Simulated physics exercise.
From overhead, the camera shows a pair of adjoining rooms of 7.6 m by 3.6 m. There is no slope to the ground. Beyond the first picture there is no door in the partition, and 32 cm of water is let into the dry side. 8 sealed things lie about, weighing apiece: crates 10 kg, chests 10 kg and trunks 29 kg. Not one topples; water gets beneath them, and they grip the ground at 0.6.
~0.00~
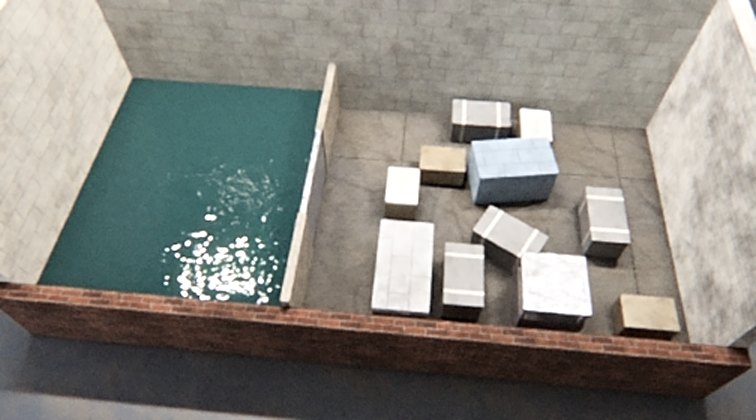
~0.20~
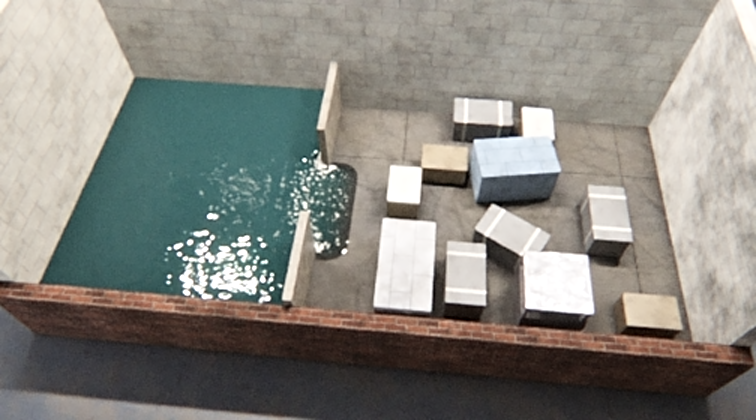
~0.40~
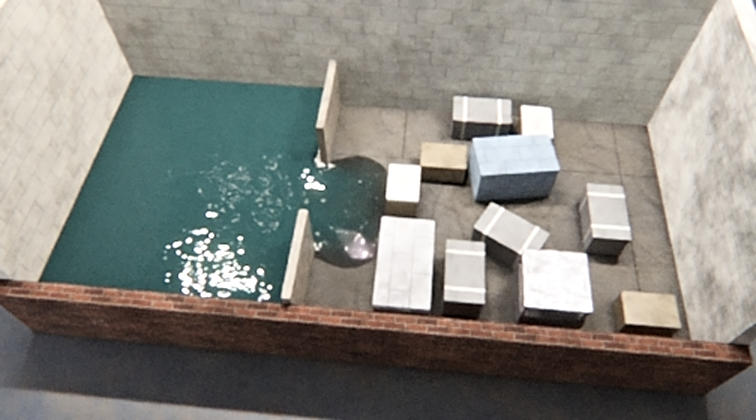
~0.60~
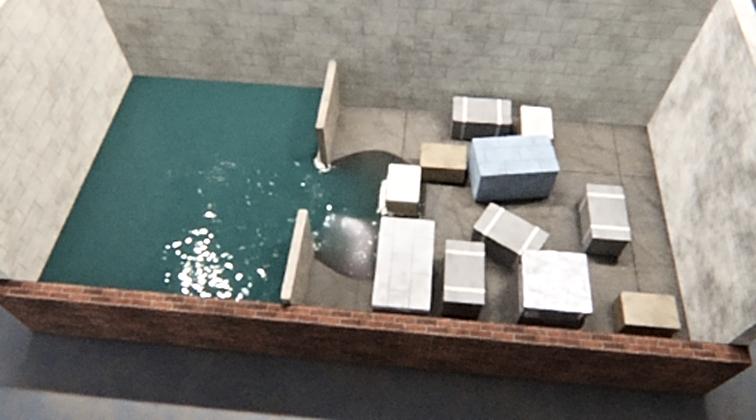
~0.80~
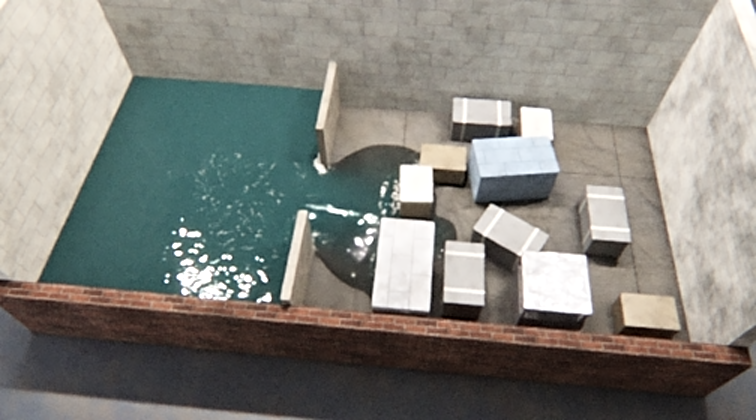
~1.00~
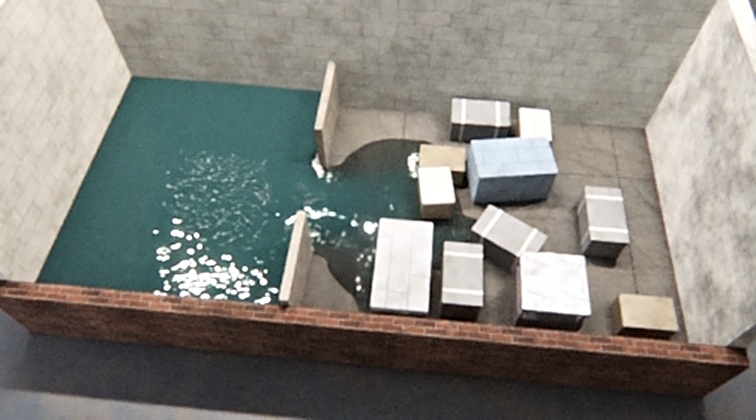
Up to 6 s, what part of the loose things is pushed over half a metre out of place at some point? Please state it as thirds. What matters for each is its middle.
That would be two thirds or a larger share.
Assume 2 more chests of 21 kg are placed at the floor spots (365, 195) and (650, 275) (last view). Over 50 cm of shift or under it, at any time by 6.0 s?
Beyond, within.
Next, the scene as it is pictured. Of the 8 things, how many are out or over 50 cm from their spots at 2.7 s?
I get 2.
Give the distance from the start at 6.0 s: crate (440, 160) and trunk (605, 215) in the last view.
In turn: 140 cm, 80 cm.
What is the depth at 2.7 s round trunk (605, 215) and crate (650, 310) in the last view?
Around 3 cm and 0 cm.
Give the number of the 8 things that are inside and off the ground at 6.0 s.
At that time, 7.
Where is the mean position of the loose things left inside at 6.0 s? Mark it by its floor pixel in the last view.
Somewhere near (585, 210).
After 1.4 s 1 of 8 are over 50 cm from their spots; 1 afloat.
After 2.7 s 2 of 8 are over 50 cm from their spots; 2 afloat.
After 4.2 s 6 of 8 are over 50 cm from their spots; 4 afloat.
After 6.0 s 6 of 8 are over 50 cm from their spots, and 7 have been at some point; 7 afloat.
